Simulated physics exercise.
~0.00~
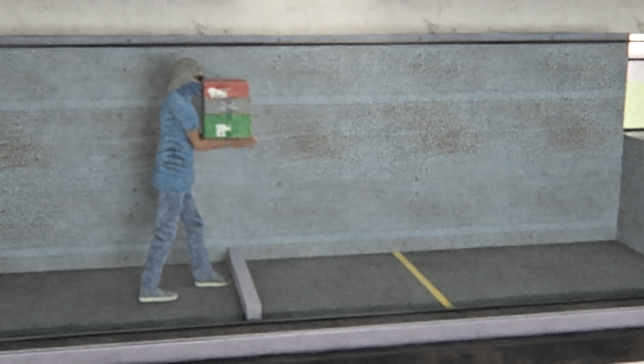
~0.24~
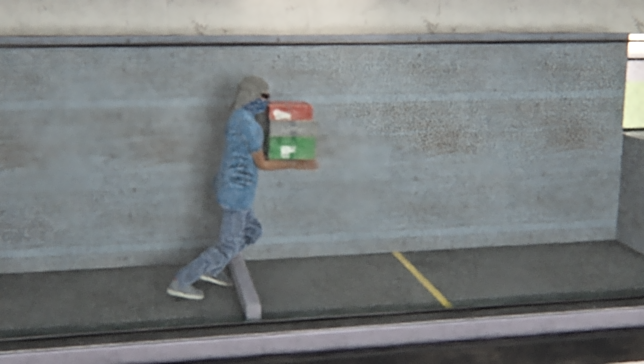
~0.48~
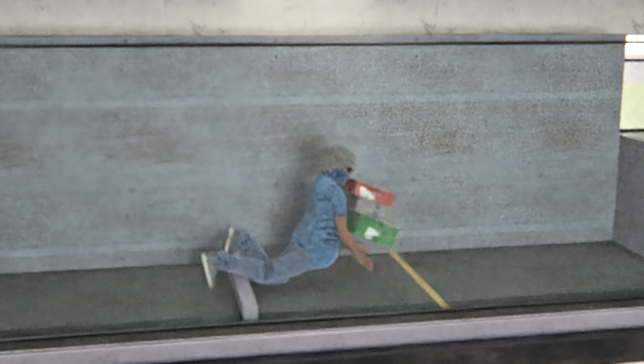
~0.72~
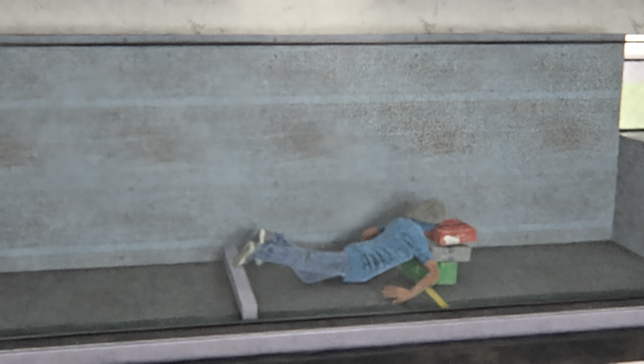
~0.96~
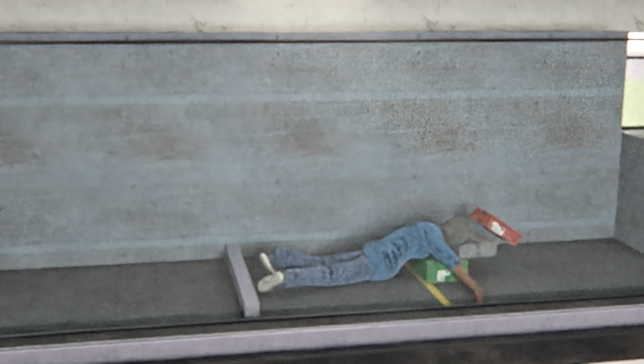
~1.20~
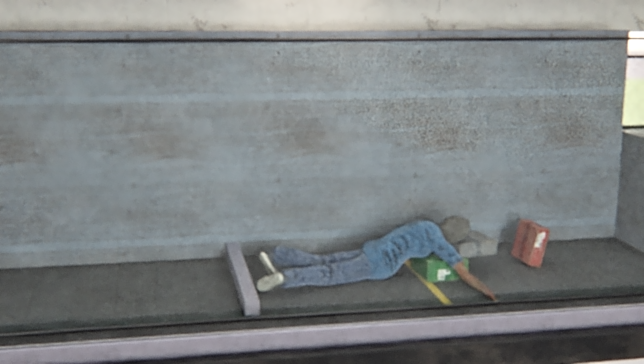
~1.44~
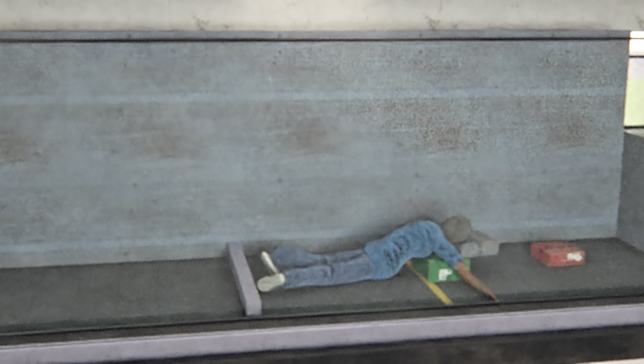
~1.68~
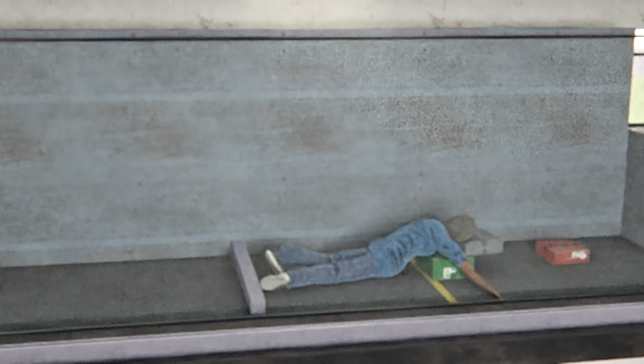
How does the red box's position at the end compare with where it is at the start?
At the start the red box is on top of the stack held up on the person's forearms at the left. At the end it lies upside down on the floor far to the right, past the yellow line and apart from the other boxes.
